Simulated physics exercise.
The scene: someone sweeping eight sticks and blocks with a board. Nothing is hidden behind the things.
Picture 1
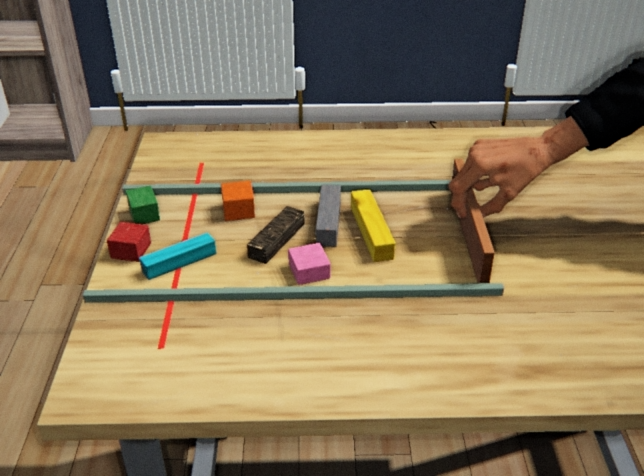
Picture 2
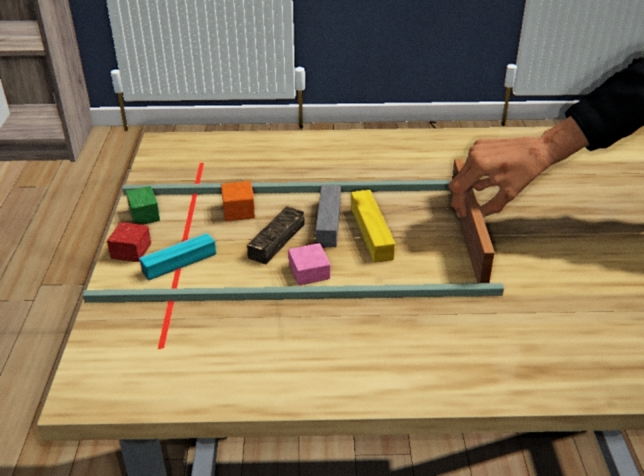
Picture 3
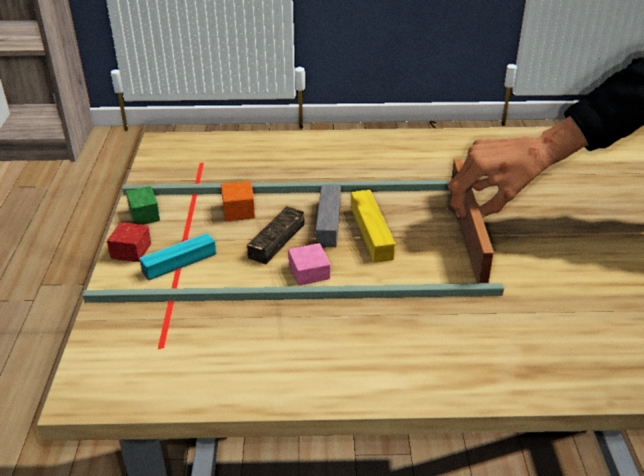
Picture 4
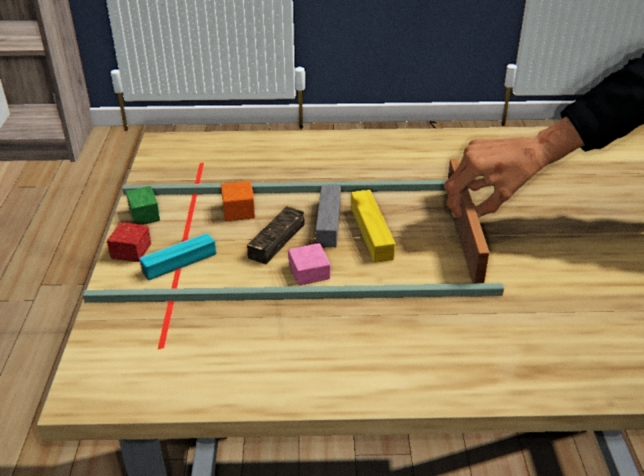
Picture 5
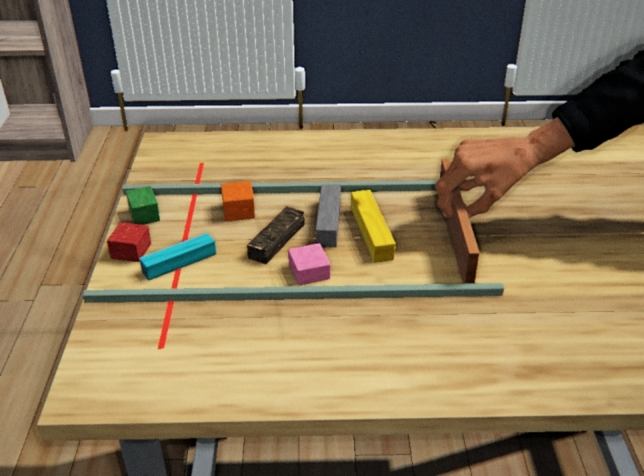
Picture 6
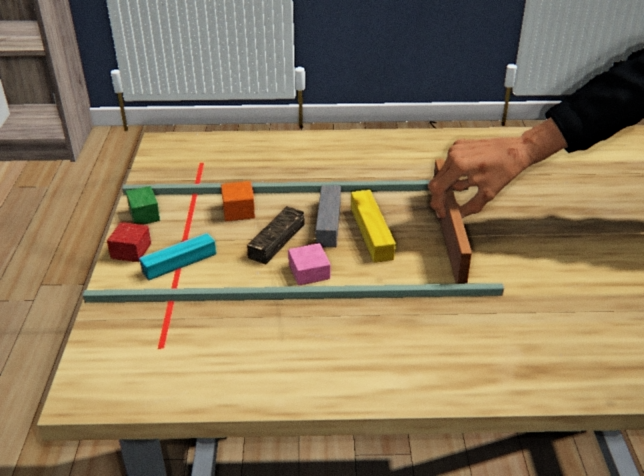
Hand sliding a brown board slightly left between two rails on a wooden table, with eight coloured blocks and sticks lying still.
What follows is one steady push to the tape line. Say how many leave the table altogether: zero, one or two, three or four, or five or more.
The number that fall off is one or two.
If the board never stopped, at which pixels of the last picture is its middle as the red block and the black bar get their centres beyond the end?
At (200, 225) for the red block; at (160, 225) for the black bar.
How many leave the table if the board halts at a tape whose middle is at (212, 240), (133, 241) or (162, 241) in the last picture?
Down on the floor: 0, 6 and 3.
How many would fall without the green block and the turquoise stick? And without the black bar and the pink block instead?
First 0, then 1.
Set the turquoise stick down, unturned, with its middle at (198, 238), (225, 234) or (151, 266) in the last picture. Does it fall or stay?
Place by place, it stays on; survives; does not fall.
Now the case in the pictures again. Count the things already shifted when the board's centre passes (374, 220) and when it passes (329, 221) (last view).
1 and 4.
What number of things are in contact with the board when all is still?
The number is 2.
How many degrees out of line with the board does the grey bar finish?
Near 0 degrees.
Soon after, none off yet; red block at rest near (129, 242); green block at rest near (143, 206); turquoise stick at rest near (179, 256).
By the end, the number that fall off is one or two; fallen, green block and red block.
